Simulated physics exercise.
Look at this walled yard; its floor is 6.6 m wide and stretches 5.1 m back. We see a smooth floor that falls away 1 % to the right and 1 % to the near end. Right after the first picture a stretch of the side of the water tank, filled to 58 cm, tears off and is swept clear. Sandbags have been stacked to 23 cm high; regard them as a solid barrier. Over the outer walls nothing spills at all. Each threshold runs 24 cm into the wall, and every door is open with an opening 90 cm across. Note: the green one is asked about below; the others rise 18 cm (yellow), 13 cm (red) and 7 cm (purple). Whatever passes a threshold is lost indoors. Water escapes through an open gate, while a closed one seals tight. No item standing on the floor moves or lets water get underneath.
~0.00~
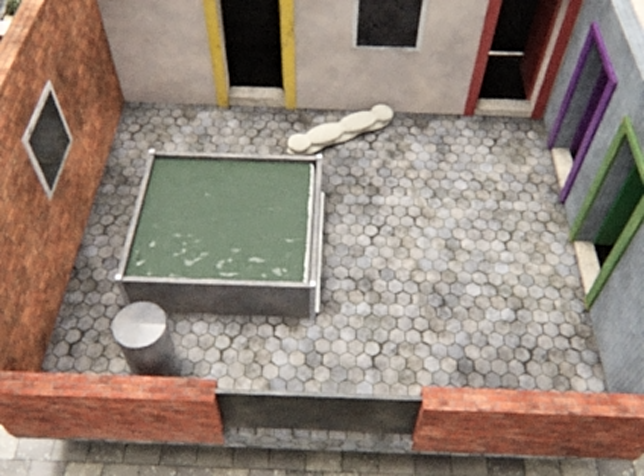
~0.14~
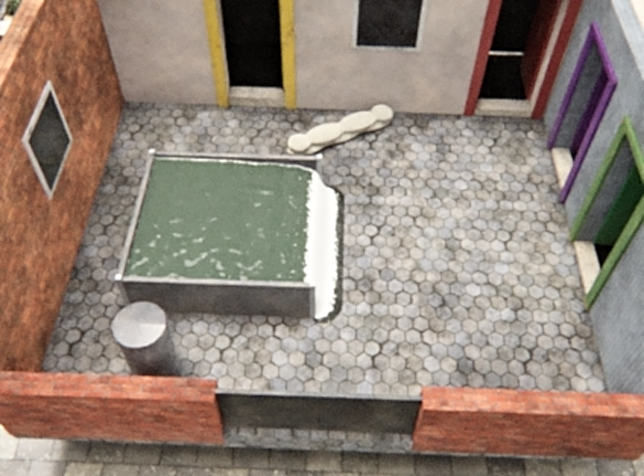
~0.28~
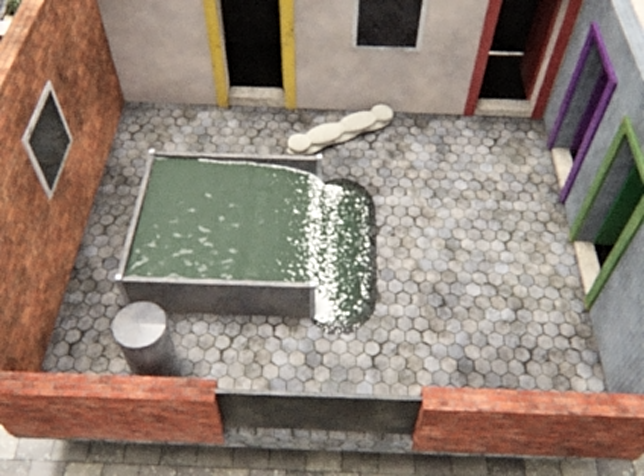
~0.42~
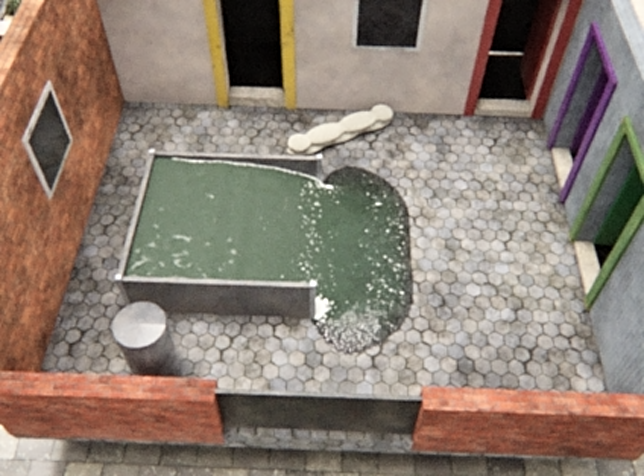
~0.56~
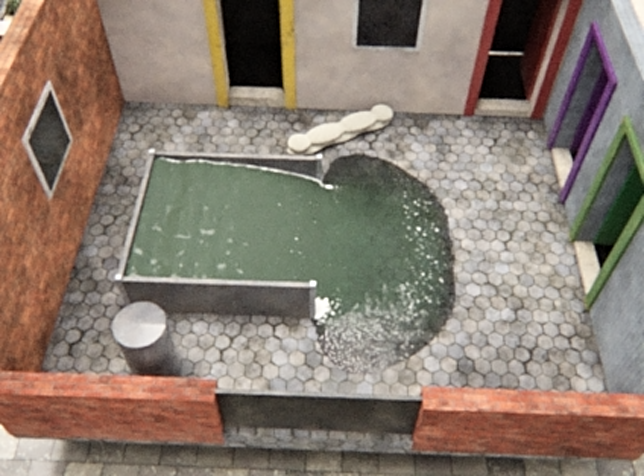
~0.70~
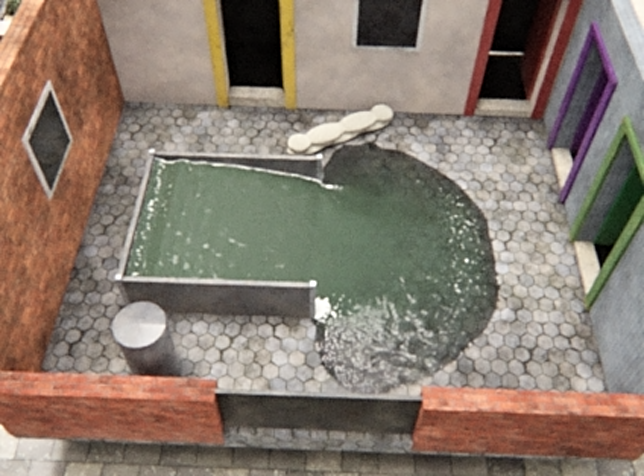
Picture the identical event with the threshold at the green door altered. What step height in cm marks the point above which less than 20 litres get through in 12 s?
The point is around 26 cm.
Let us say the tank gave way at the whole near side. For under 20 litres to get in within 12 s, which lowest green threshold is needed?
In that case about 11.5 cm.
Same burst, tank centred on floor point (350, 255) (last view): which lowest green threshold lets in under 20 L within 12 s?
Roughly 35 centimetres.
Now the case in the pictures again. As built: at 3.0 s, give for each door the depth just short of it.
Depths in cm - green: 25, yellow: 0, red: 19, purple: 20.
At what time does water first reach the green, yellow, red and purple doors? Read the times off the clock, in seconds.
Door green: 1.0 seconds; door yellow: 9.5 seconds; door red: 2.0 seconds; door purple: 1.4 seconds.
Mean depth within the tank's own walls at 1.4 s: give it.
I'd put it at some 33 centimetres on average.
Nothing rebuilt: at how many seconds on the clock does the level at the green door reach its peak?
Around 2.6 seconds.
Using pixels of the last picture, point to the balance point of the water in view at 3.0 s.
Centre estimate: (414, 259) px, approximately.
After 1.4 s water covers 50 % of the floor, deepest (26 cm) near (324, 283); 12 cm at the green door, 27 litres in over its 6 cm threshold.
After 3.0 s water covers 55 % of the floor, deepest (32 cm) near (583, 318); 25 cm at the green door, 261 litres in over its 6 cm threshold.
After 12.0 s water covers 95 % of the floor, deepest (12 cm) near (592, 428); 9 cm at the green door, 529 litres in over its 6 cm threshold.
At the green door as built, the water arrived by 1.1 s and peaked near 28 cm at 2.6 s.
With a threshold of 22.5 cm, 54 litres would have come in within the 12 s; with 30.5 cm, 3 litres. So under 20 litres takes about 26 cm.
